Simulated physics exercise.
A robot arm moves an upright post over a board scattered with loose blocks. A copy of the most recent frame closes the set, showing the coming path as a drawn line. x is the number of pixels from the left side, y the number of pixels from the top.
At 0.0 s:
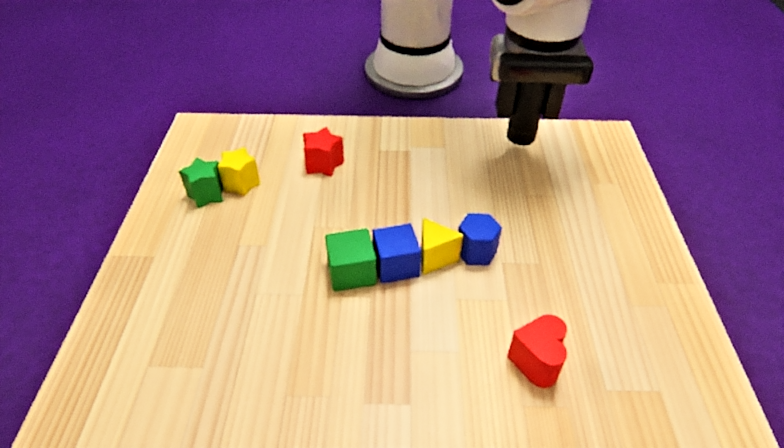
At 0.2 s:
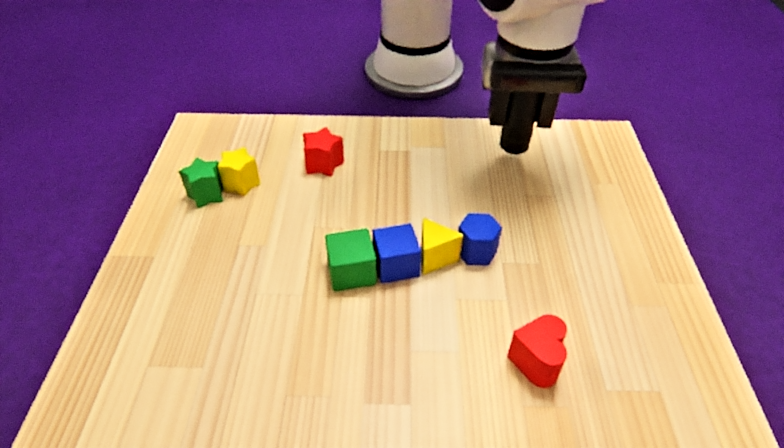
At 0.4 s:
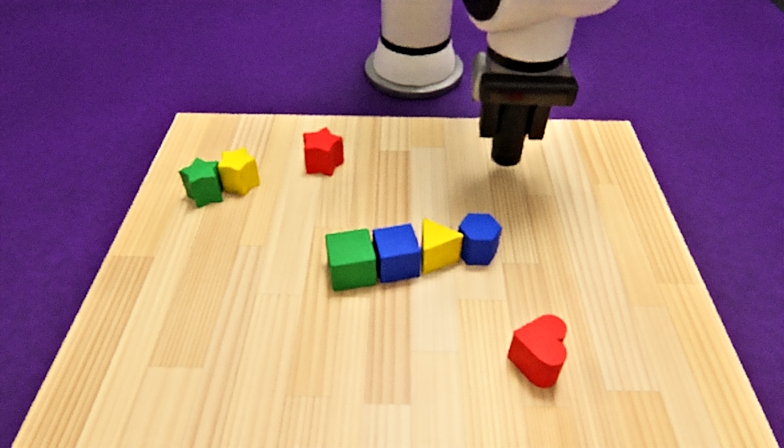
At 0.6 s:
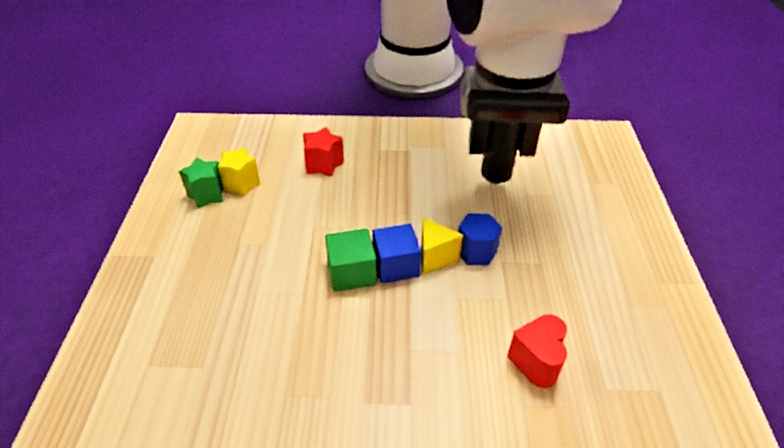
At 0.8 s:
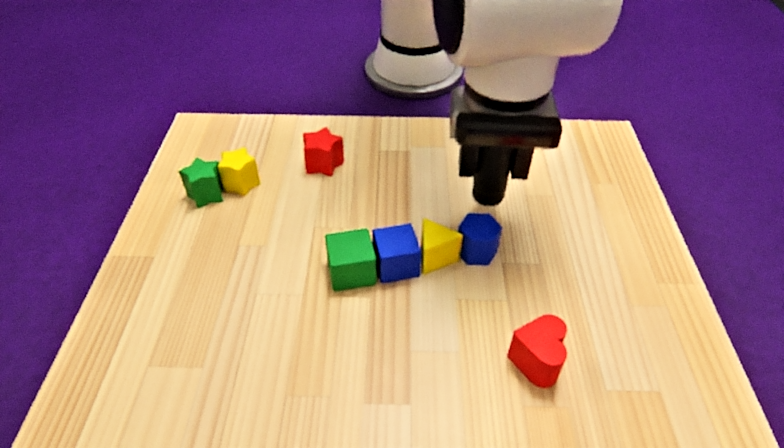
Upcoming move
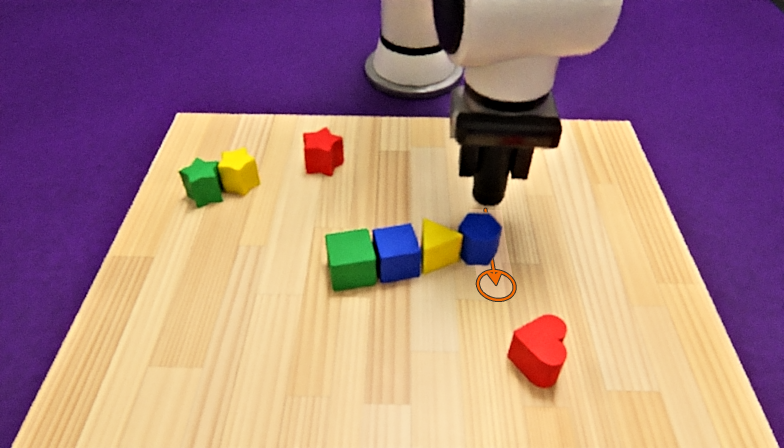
A robot arm moved its dark upright post slowly toward the viewer and slightly left over a wooden board, nearing the blue hexagon at the right of a row, while all the colorful blocks stayed still.
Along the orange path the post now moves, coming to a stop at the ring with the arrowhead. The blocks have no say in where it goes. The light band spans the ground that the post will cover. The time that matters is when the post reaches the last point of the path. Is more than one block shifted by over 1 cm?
Yes.
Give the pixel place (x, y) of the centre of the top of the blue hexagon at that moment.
It should be at about (477, 282).
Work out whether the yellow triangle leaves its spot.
By the last moment of the path, the yellow triangle has shifted.
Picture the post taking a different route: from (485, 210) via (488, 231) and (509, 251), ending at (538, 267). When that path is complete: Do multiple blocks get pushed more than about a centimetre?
No, I don't think so.
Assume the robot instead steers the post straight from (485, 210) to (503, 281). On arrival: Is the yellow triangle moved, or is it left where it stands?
It is moved off its spot.
Drawn move, straight from (485, 210) to (496, 285).
On the path given first. One third of the way, post (490, 220); blue hexagon (480, 232), turned 10° clockwise.
Two thirds of the way, post (494, 245); yellow triangle (440, 245), turned 35° clockwise; blue hexagon (483, 258), turned 30° clockwise.
At the end, post (499, 272); yellow triangle (441, 246), turned 45° clockwise; blue hexagon (477, 282), turned 50° clockwise; red heart-shaped block still.
